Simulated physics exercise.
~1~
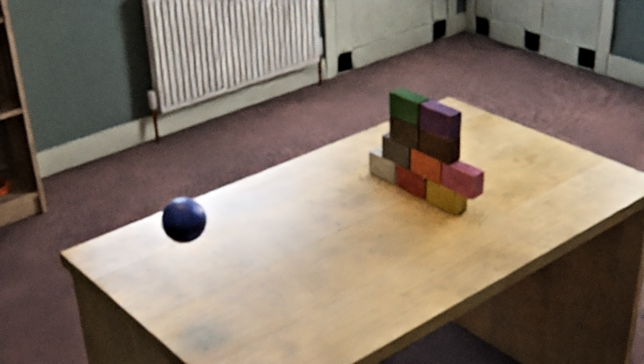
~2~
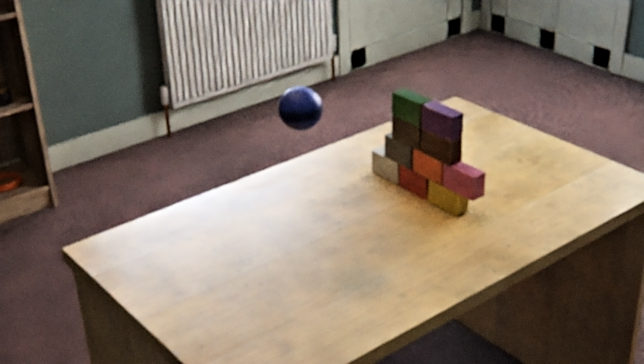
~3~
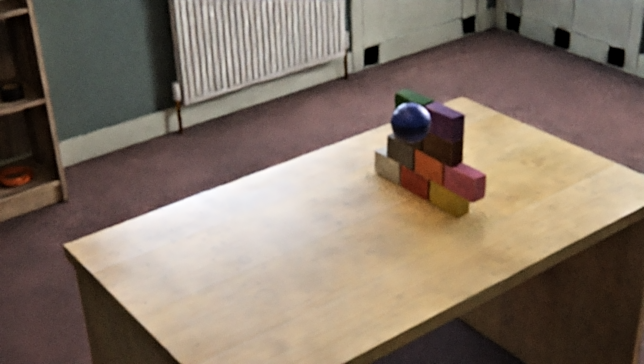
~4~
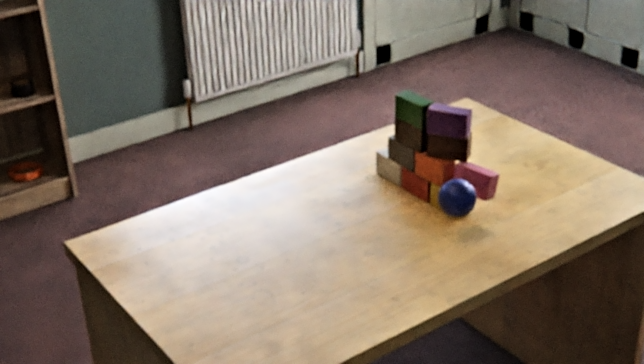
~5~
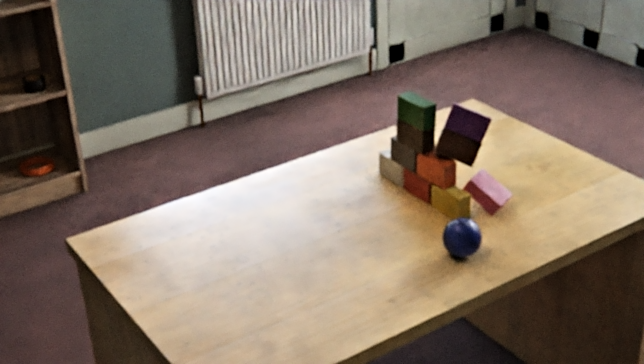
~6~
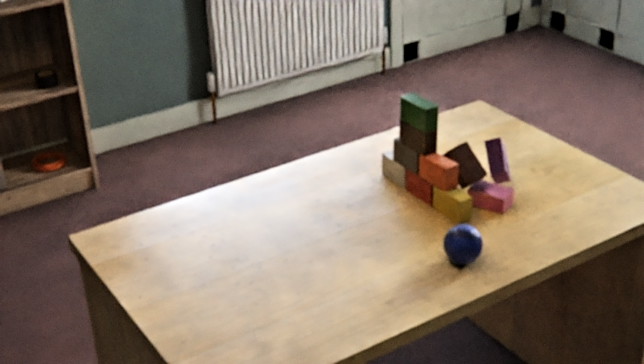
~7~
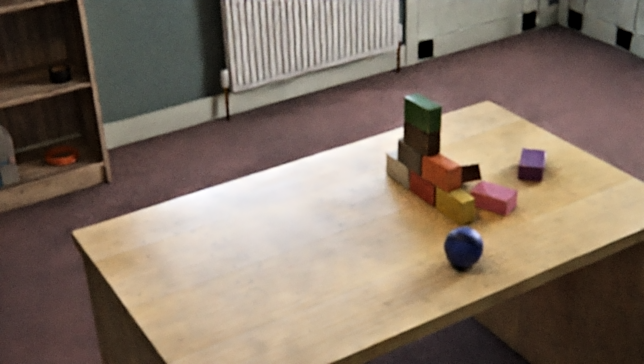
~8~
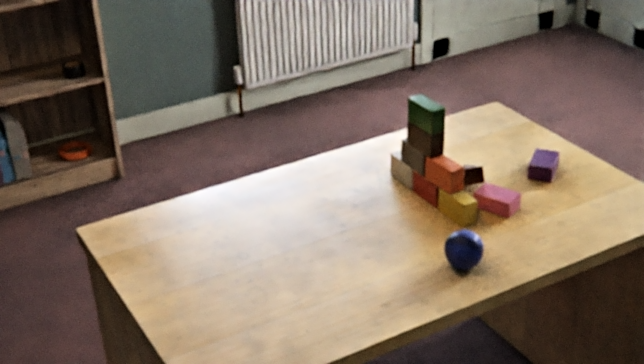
A blue ball flies rightward over a wooden table toward a small stack of coloured blocks, with a radiator and shelves behind. It meets the upper part of the stack, then drops down the front beside the yellow block. The pink block is knocked to the right and tips over, while the purple and brown blocks lean away from the top and tumble down that side. The purple one slides farther off across the table. At the end the ball rests near the front edge, and the green block still tops the remaining stack.
